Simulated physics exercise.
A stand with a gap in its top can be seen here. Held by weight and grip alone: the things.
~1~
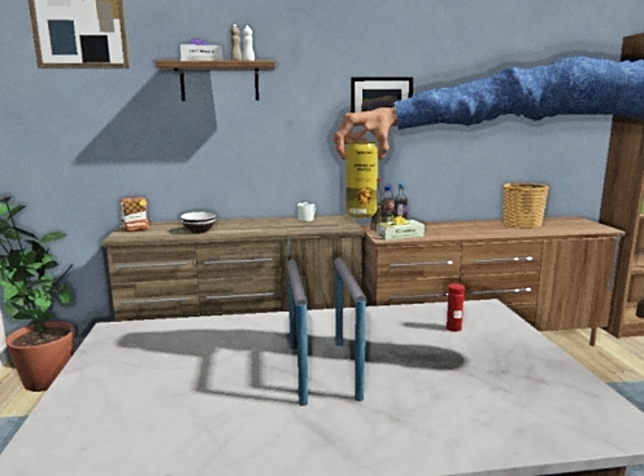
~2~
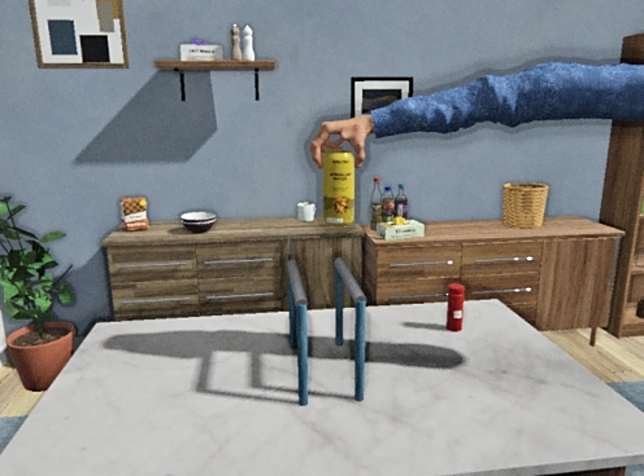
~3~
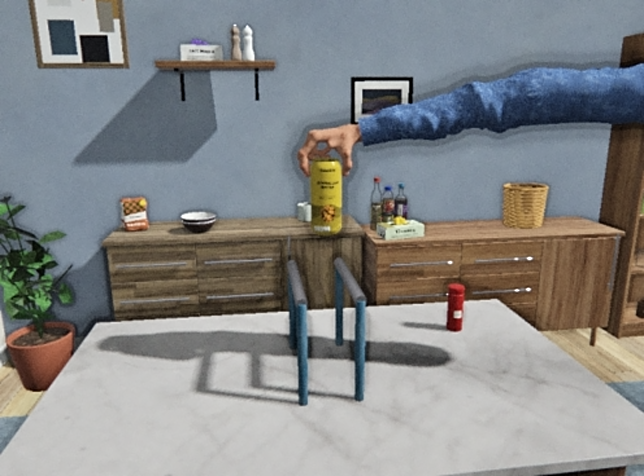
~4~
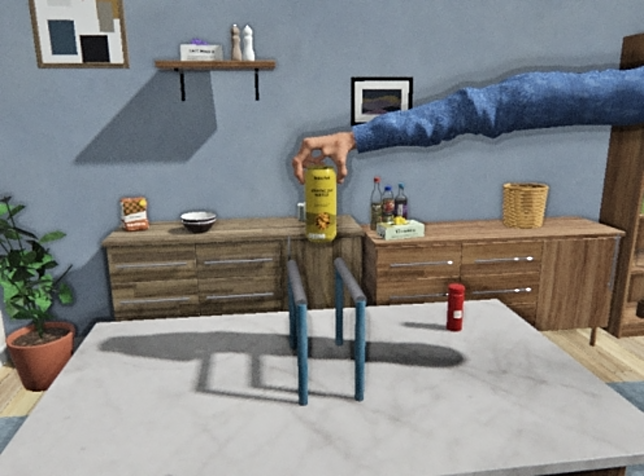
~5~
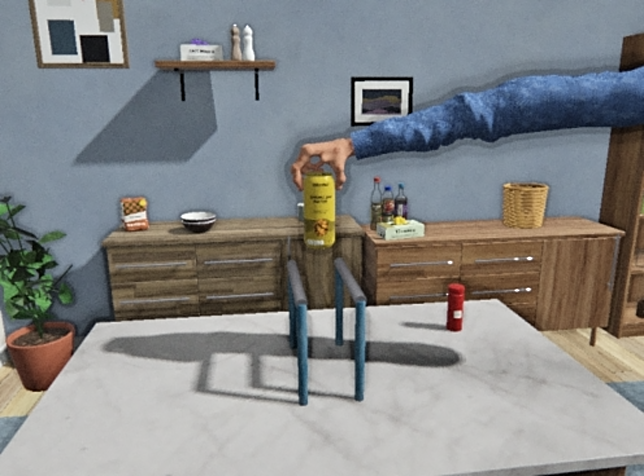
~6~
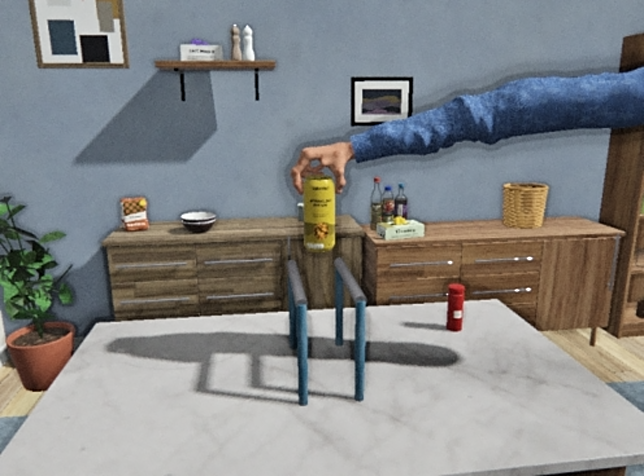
In a blue-walled room with wooden cabinets along the back, a fixed camera looks slightly down across a pale marble-topped table. A blue stand with two parallel rails and a gap between them stands mid-table, a small red shaker sits to its right, and a leafy potted plant is at far left. A blue-sleeved arm reaching in from the right carries a yellow can leftward and slightly down, then holds it nearly still above the stand.
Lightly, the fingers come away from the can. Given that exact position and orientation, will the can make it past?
Yes.
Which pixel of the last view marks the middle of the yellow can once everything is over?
Looks like it settles somewhere around (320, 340).
Then, 0.20 s later than the last frame, yellow can moved about its own width near (319, 237).
Then, 0.30 s later than the last frame, yellow can moved well along near (320, 302).
Then, 0.50 s later than the last frame, yellow can moved well along near (320, 340).
When it is over, moved from the start, yellow can; red shaker as before. End places, in pixels of the last picture, yellow can near (320, 340). The can drops through.
